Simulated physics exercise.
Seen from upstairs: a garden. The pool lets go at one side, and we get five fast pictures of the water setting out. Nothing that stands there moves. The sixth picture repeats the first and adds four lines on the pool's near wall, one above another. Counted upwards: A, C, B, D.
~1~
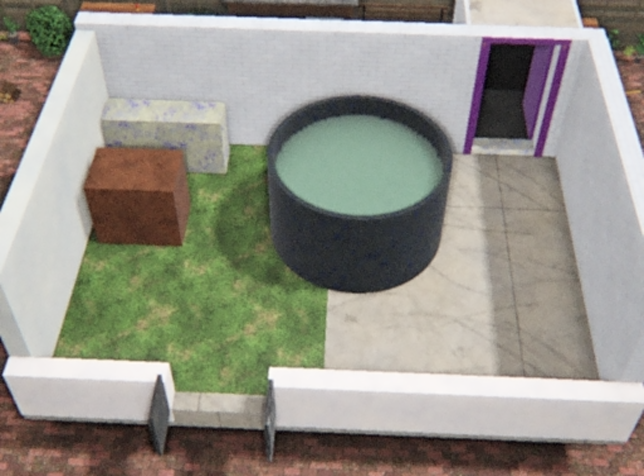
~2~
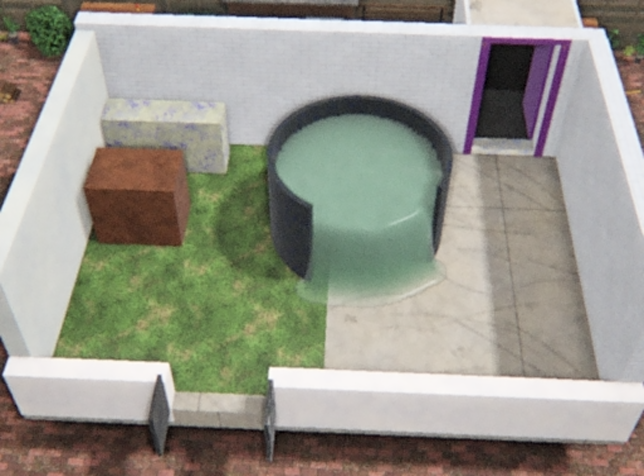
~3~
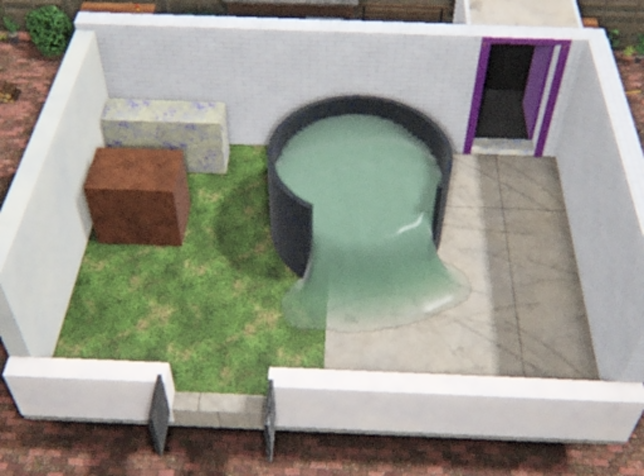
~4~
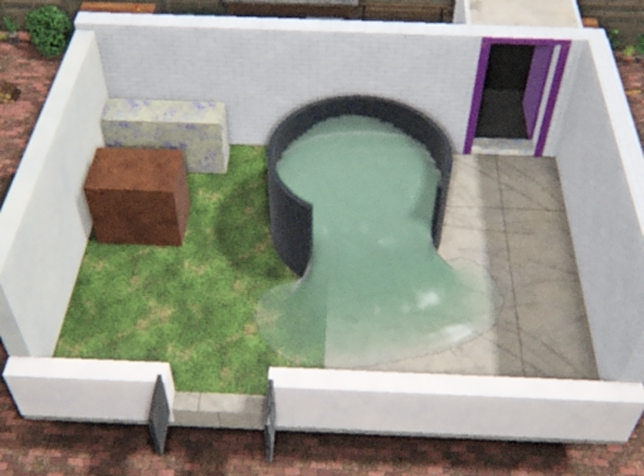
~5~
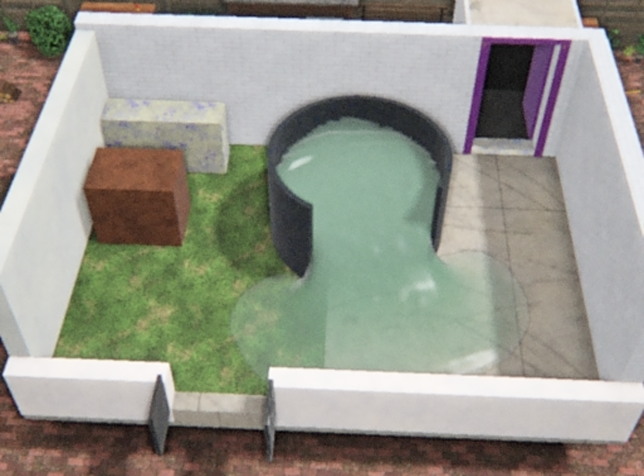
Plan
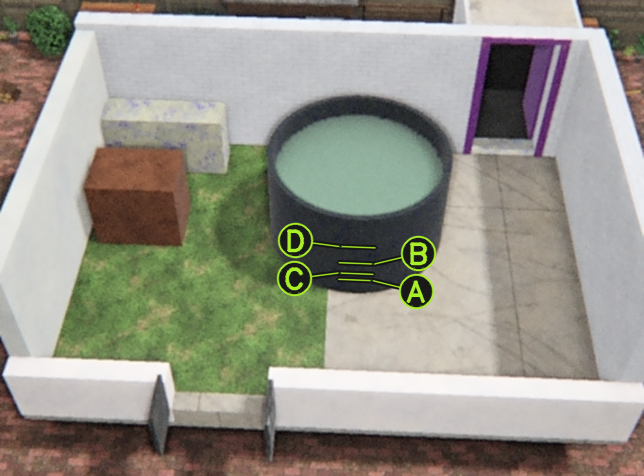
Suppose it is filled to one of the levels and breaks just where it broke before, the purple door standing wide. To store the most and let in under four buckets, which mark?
C is the one.
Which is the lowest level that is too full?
That is level B.
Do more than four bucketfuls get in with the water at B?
Yes, that goes wrong.
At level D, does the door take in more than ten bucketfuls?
Yes, it does.
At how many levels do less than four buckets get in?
Two.
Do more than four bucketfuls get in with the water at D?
Yes, it does.
In lime, A at (355, 280); B at (356, 263); C at (355, 273); D at (357, 247); from the bottom up A, C, B, D.
With A, nothing gets over.
With B, about 10 bucketfuls get in.
With C, a bucket or two gets in.
With D, dozens of bucketfuls pour in.
